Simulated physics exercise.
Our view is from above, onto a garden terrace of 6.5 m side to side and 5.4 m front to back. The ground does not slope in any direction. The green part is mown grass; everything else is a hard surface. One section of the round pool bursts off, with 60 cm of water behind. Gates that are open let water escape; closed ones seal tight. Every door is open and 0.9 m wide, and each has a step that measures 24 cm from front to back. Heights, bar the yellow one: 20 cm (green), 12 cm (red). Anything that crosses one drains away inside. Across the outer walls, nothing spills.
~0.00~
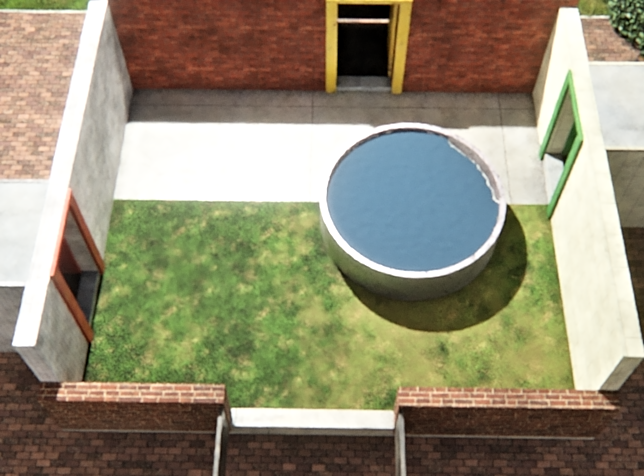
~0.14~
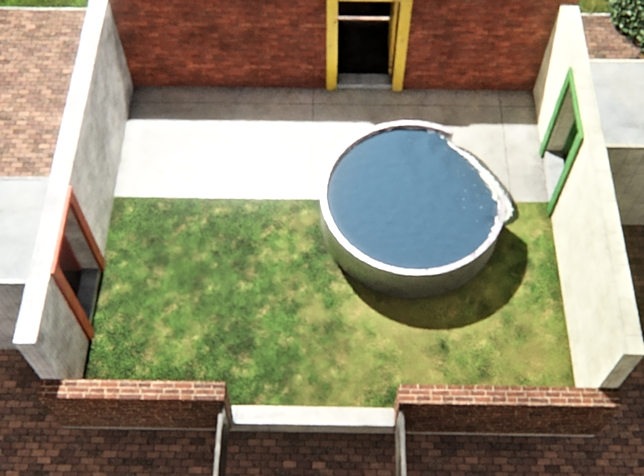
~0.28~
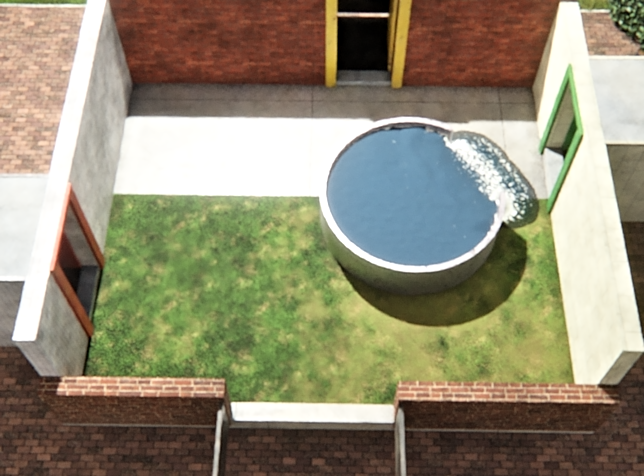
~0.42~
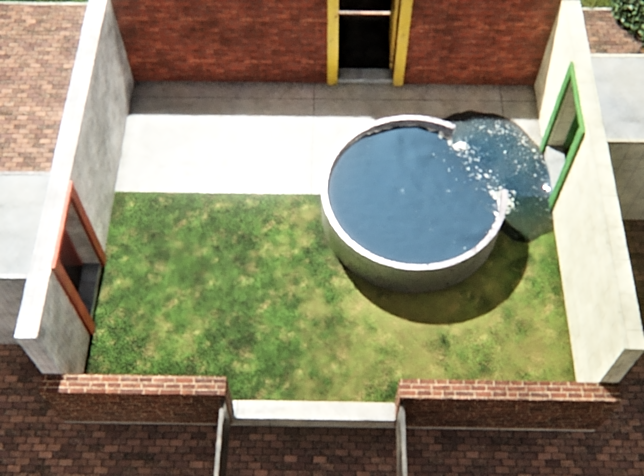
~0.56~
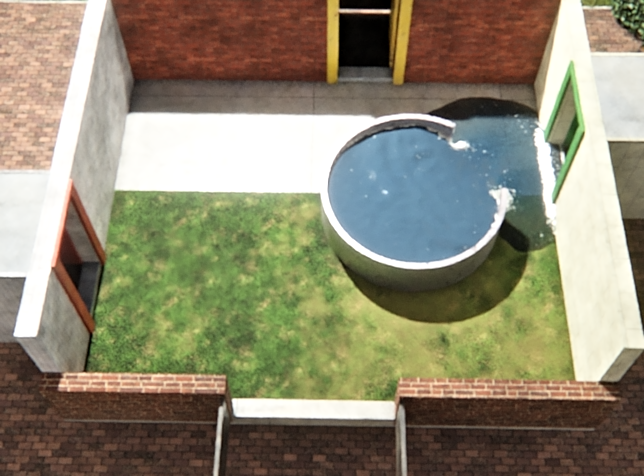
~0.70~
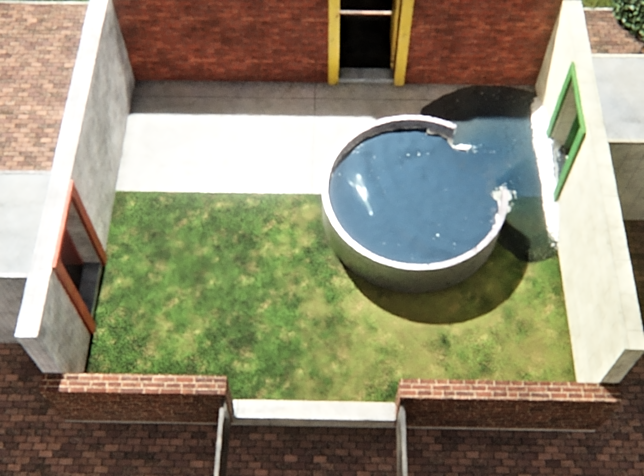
The clip opens on a round pool of still water in a walled garden terrace, seen from above. A section of its rim on the right bursts open, and white, foaming water pours through the gap. The water spreads across the ground toward the green door and reaches the right wall, rippling the pool's surface.
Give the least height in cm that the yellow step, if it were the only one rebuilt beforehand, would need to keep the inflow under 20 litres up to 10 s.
A height of close to 5 cm would just do it.
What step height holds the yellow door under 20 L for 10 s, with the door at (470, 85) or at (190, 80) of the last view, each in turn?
About 27 and 10.0 cm.
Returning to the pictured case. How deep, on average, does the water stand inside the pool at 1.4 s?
The average depth is some 43 cm.
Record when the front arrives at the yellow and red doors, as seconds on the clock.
Yellow at 2.0 s, red at 5.0 s.
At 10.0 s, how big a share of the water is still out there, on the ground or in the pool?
Share still there: Approx. 90 percent.
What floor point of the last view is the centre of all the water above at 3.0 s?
About (437, 183).
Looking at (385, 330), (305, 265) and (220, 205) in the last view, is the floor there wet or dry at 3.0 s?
Point by point, the first is spared, the second spared and the third spared.
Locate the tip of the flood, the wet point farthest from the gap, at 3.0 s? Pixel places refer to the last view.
At about (212, 89).
After 1.4 s water covers 15 % of the floor, deepest (56 cm) near (536, 93); it has not reached the yellow door.
After 3.0 s water covers 40 % of the floor, deepest (34 cm) near (536, 93); 8 cm at the yellow door, 0 litres in over its 9 cm step.
After 10.0 s water covers 100 % of the floor, deepest (10 cm) near (81, 396); 5 cm at the yellow door, 0 litres in over its 9 cm step.
At the yellow door as built, the water arrived by 2.0 s and peaked near 9 cm at 2.4 s.
Run again over the same 10 s with other heights there, 32 litres in over 4 cm, 14 litres over 5.5 cm. The limit of 20 litres is kept from about 5 cm up.
